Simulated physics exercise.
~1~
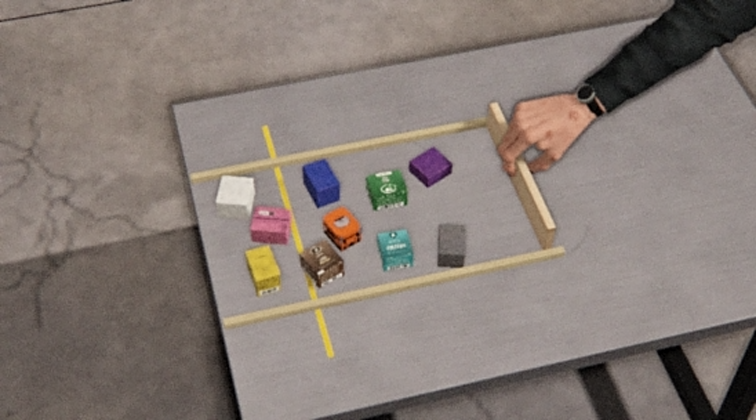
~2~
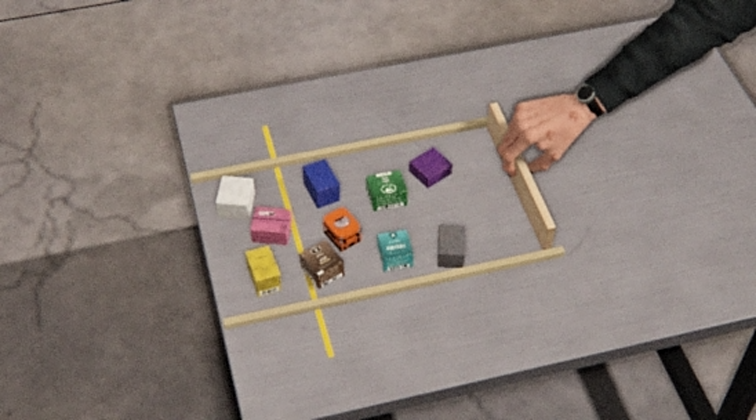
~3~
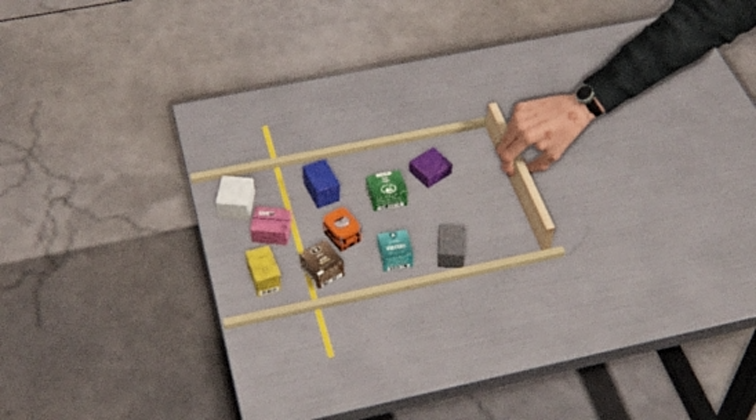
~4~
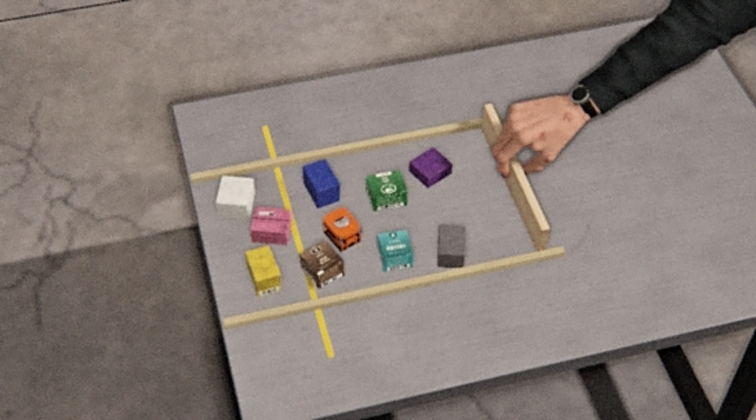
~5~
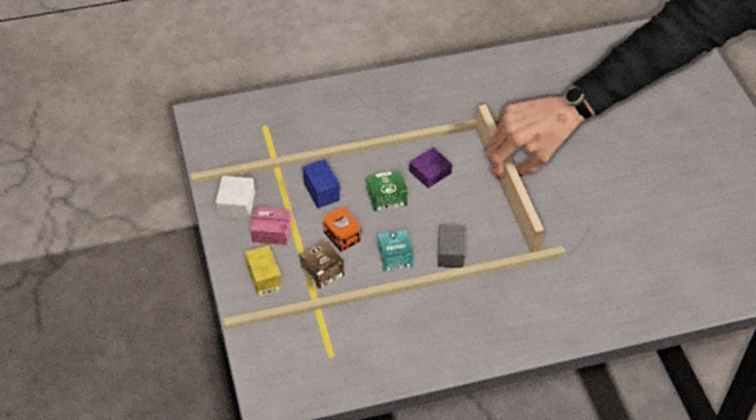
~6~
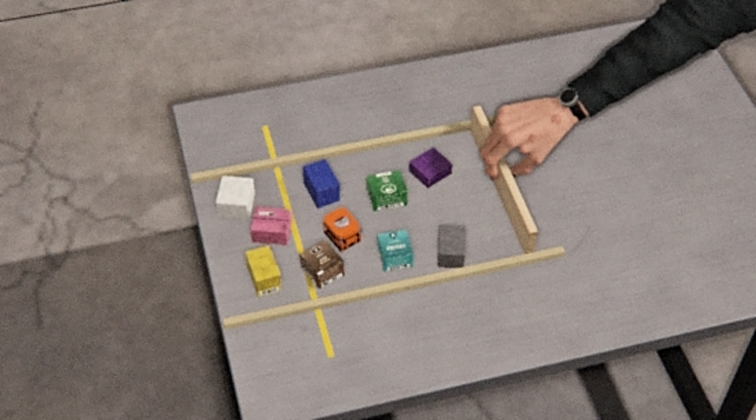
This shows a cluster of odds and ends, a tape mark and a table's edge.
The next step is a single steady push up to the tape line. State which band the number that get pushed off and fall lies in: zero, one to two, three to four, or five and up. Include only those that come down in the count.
The number of pieces cleared off the edge is going to be one or two exactly.
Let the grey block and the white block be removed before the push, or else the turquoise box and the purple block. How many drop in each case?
The count is 0 in one try and 0 in the other, in that order.
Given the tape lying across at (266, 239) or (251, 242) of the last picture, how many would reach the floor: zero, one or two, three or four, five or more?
Counts by place: Three to four, then 3 or 4.
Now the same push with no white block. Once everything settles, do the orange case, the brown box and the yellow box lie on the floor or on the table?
Orange case: Still there. Brown box: Still there. Yellow box: Over the edge.
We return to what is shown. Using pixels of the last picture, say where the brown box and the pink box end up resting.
The brown box comes to rest close to (235, 283), while the pink box rests close to (246, 233).
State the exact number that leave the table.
Result - number fallen: 1.
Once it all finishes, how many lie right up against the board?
It's 4 of them.
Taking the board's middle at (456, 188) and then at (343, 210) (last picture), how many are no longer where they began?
The counts are 1 and 8.
Early on, none off yet; white block at rest near (236, 198); yellow box at rest near (264, 271); pink box at rest near (271, 226).
Finally, the number that fall off is one or two; lost, yellow box.
